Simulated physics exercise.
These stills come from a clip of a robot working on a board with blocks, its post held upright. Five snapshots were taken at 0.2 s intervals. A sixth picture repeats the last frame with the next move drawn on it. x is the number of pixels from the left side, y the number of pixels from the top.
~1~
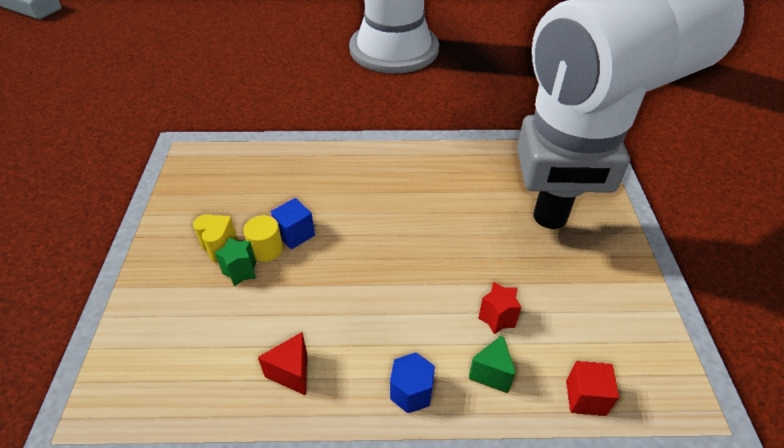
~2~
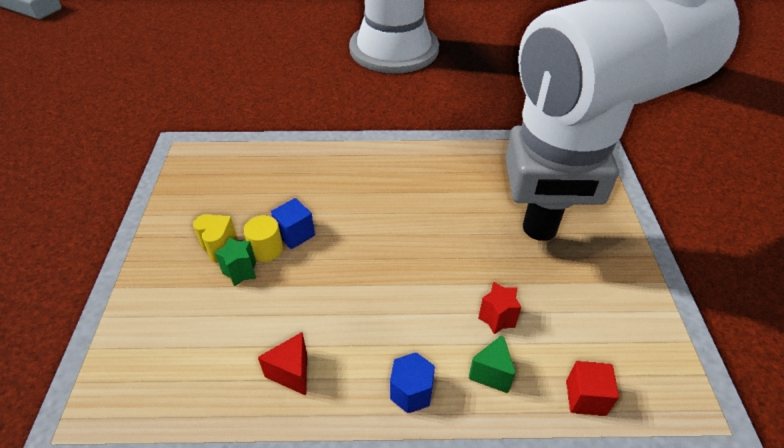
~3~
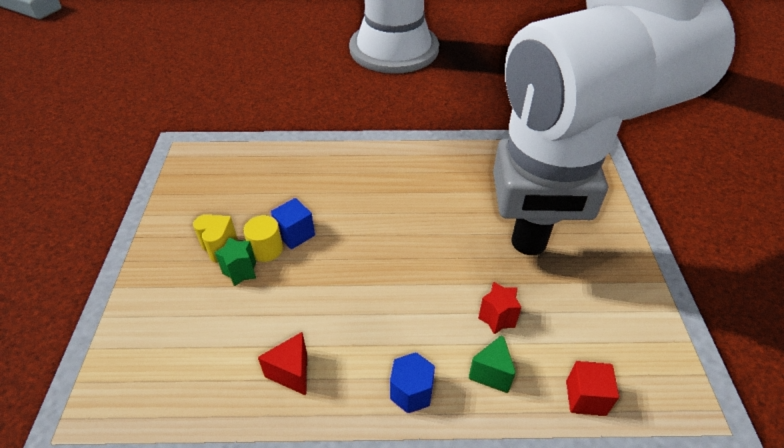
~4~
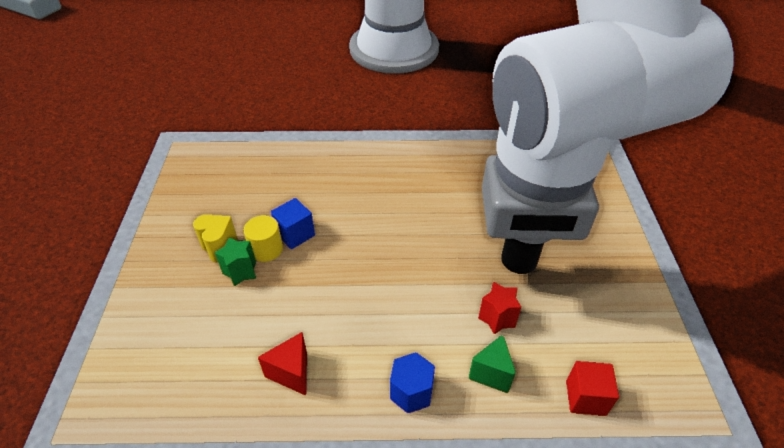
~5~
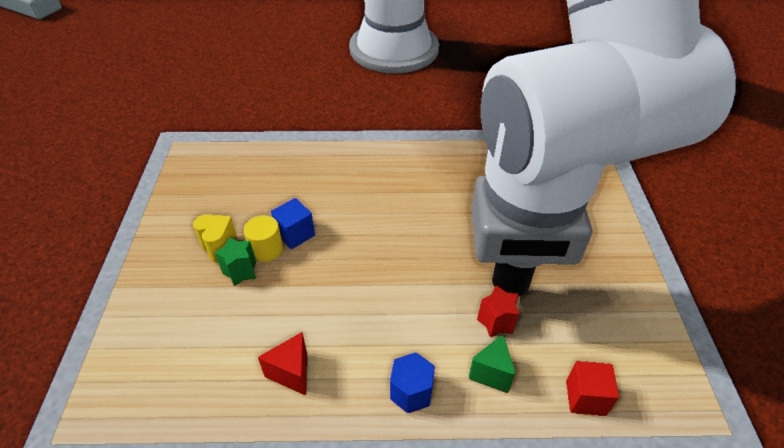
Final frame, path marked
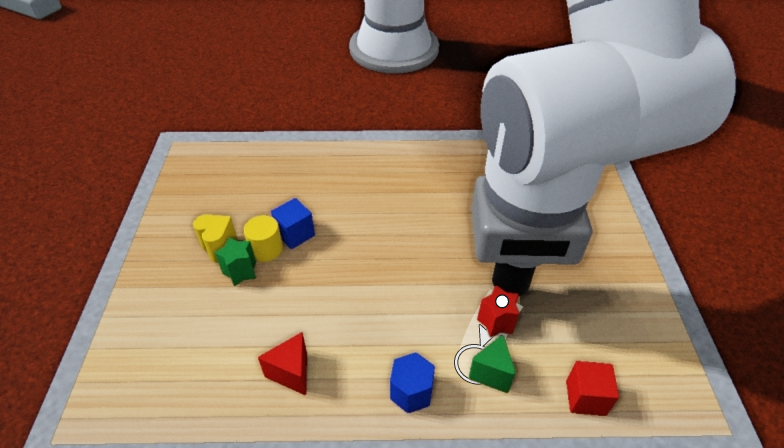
In this clip, a robot arm with a black post moves down and slightly left over a wooden board of coloured blocks, reaches the red star-shaped block and nudges it slightly, while the other blocks stay still.
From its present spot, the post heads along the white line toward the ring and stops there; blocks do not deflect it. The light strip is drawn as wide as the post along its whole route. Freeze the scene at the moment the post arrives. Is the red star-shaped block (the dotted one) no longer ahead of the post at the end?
It seems not.
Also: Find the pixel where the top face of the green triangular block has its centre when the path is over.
My estimate: (494, 406).
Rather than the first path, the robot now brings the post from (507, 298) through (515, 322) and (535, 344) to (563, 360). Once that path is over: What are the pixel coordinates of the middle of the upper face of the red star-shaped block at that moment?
Its top centre lands on (504, 329).
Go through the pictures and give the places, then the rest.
In the first picture, post tip at (550, 217); block tops, blue six-sided block at (413, 373); green triangular block at (497, 356); red star-shaped block at (503, 297).
In the second picture, post at (540, 229); blocks unchanged.
In the third picture, post at (529, 243); blocks unchanged.
In the fourth picture, post at (519, 260); blocks unchanged.
In the fifth picture, post at (511, 282); blue six-sided block at (413, 373); green triangular block at (497, 356); red star-shaped block at (502, 301).
Path on the board, from (507, 298) by way of (489, 328) to (476, 364); the dot is on the red star-shaped block.
The first path, step by step. Halfway along, post at (492, 314); green triangular block at (495, 368); red star-shaped block at (487, 338), turned 15° anticlockwise.
At the end, post at (480, 349); blue six-sided block in place; green triangular block at (494, 406), turned 15° clockwise; red star-shaped block at (475, 377), turned 10° anticlockwise.
